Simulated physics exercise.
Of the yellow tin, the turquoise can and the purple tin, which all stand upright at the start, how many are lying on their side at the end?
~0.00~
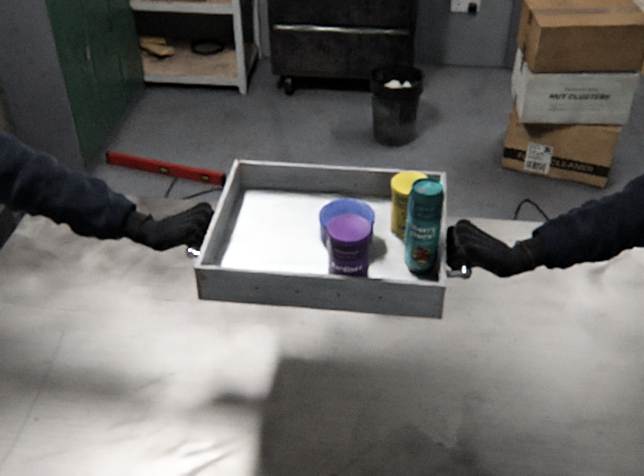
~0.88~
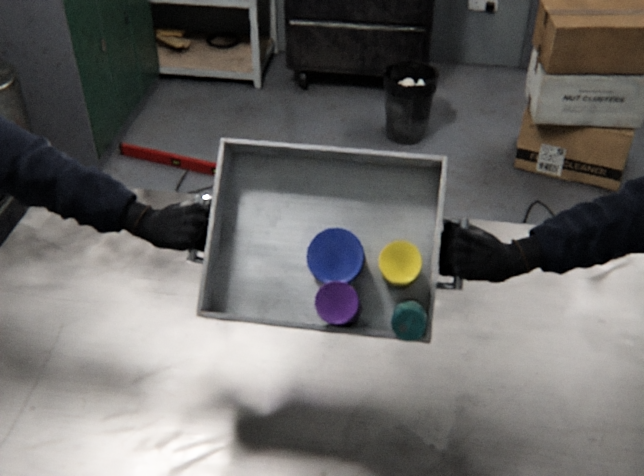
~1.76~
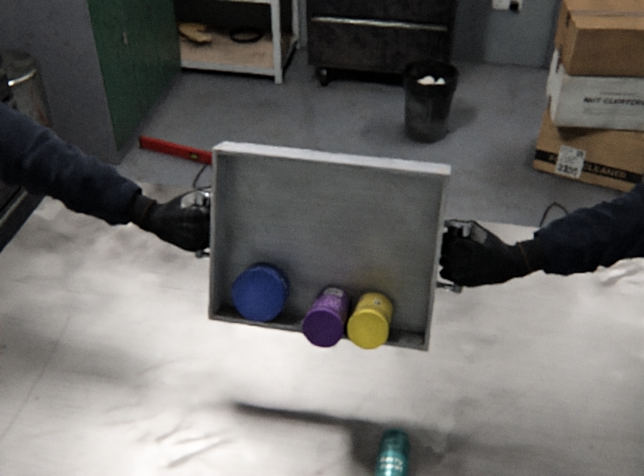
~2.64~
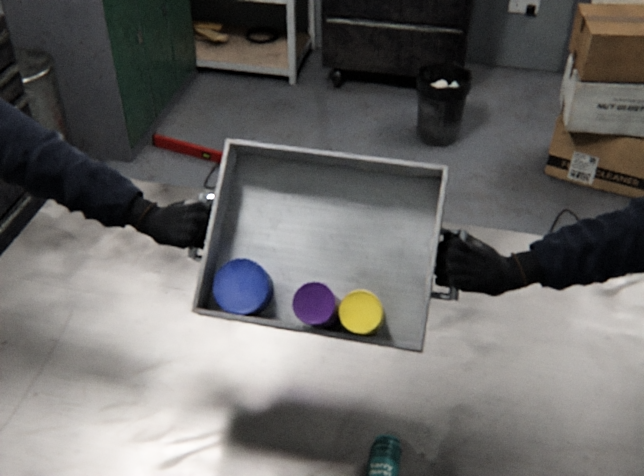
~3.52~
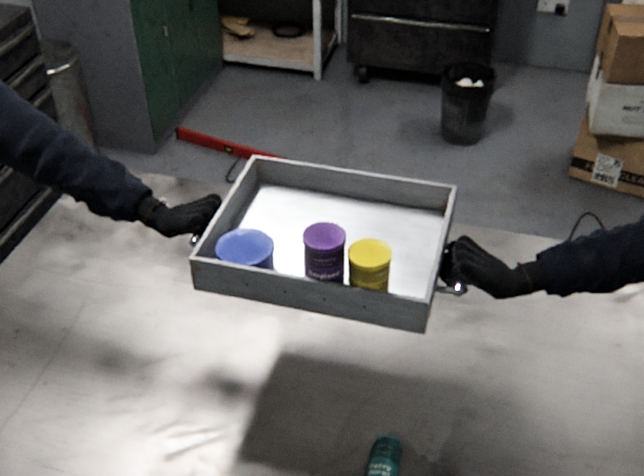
One of them is lying on its side at the end, the turquoise can, which rests on the pale surface below the crate.
